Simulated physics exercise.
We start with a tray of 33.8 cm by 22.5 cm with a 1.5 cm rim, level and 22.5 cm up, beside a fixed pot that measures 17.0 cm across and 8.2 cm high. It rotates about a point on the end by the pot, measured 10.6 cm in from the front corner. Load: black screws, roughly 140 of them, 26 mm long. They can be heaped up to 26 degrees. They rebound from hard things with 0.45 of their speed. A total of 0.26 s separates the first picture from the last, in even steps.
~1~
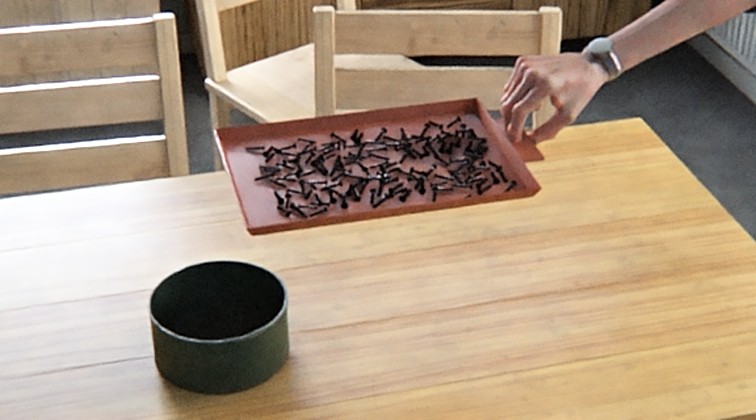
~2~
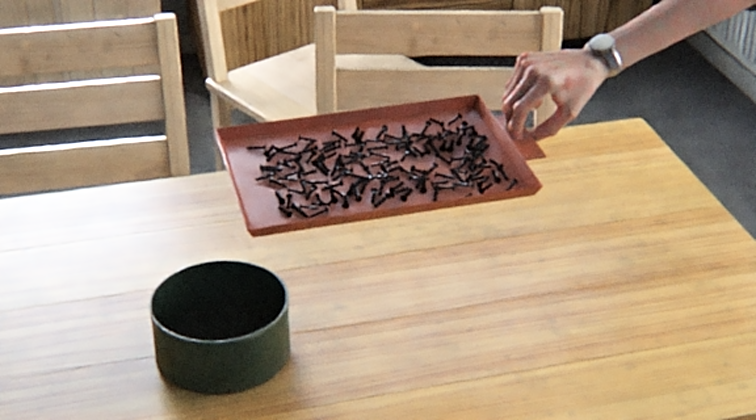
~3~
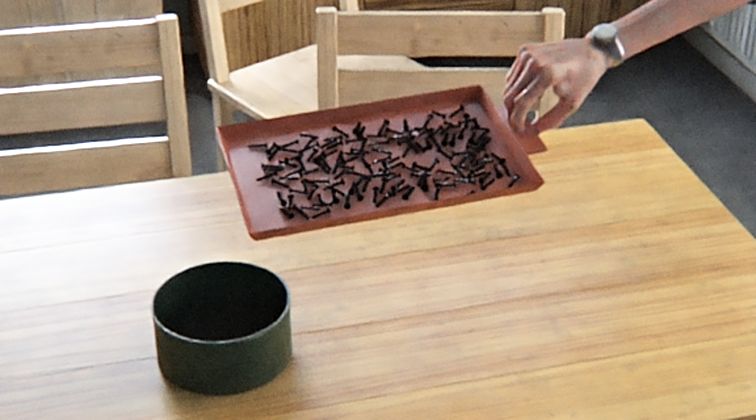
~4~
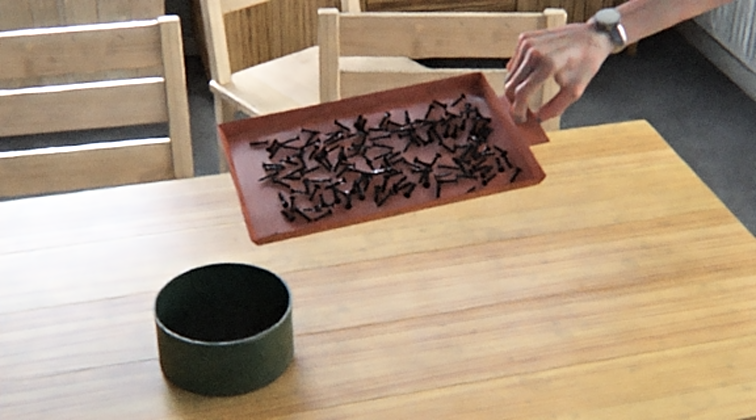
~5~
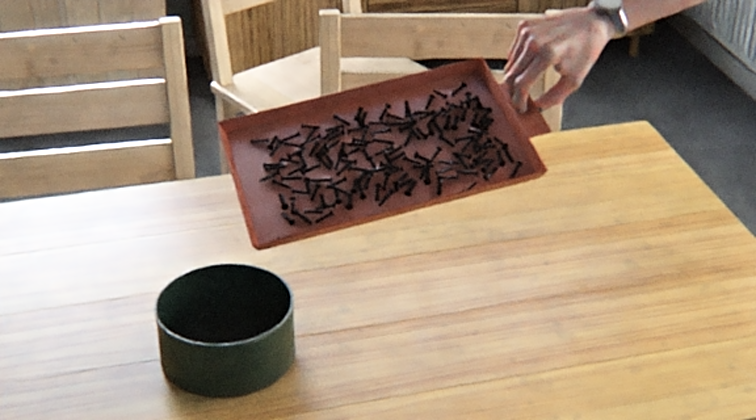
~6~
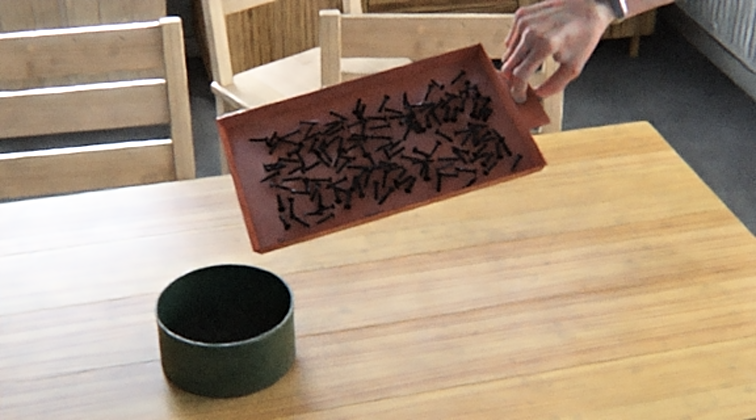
A reddish-brown tray scattered with black screws started out level, held by a hand at its right end, then gradually tilted down to the left above a wooden table with a dark green pot.
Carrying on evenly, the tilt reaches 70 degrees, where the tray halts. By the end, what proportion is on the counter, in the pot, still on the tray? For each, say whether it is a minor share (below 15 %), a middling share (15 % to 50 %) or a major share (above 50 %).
Counter: Going to get the main portion. Pot: Going to get a middle portion. Tray: Going to get a small portion.
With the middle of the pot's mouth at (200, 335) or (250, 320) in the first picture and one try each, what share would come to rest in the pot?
The shares would be near 60 and 90 per cent respectively.
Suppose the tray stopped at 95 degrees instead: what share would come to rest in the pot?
In that case some 30 per cent.
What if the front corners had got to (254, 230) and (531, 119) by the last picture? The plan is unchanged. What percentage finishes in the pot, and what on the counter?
Pot 60 % / counter 35 %.
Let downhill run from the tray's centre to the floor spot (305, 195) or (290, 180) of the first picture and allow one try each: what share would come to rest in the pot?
First try: About 50 percent; second try: About 60 percent.
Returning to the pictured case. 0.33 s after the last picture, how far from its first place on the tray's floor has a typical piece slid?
By then it sits near 7 cm from where it began.
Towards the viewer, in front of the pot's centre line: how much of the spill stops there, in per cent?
About 100 percent of the spill.
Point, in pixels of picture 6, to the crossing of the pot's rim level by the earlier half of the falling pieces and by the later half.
The first half passes near (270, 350) and the second half near (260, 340).
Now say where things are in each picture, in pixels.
In the first picture, tray tilt 0 degrees, front corners at (251, 225) and (534, 186); middle of the pieces at (378, 165); pot at (218, 299).
In the second picture, tray tilt 1 degrees, front corners at (252, 226) and (535, 184); middle of the pieces at (379, 164).
In the third picture, tray tilt 4 degrees, front corners at (254, 230) and (537, 180), lowest corner left front; middle of the pieces at (381, 160).
In the fourth picture, tray tilt 8 degrees, front corners at (256, 235) and (539, 174), lowest corner left front; middle of the pieces at (382, 156).
In the fifth picture, tray tilt 12 degrees, front corners at (257, 241) and (540, 168), lowest corner left front; middle of the pieces at (383, 151).
In the sixth picture, tray tilt 16 degrees, front corners at (258, 245) and (540, 162), lowest corner left front; middle of the pieces at (383, 147); pot at (224, 303).
Then, 0.33 s after the last picture, tilt 42 degrees; the tray holds 100 %, the pot 0 %.
Then, 0.55 s after the last picture, tilt 60 degrees; the tray holds 70 %, the pot 0 %.
Then, 0.88 s after the last picture, tilt 70 degrees; the tray holds 5 %, the pot 25 %.
In the end, counter 75 %, pot 25 %, tray 0 %.
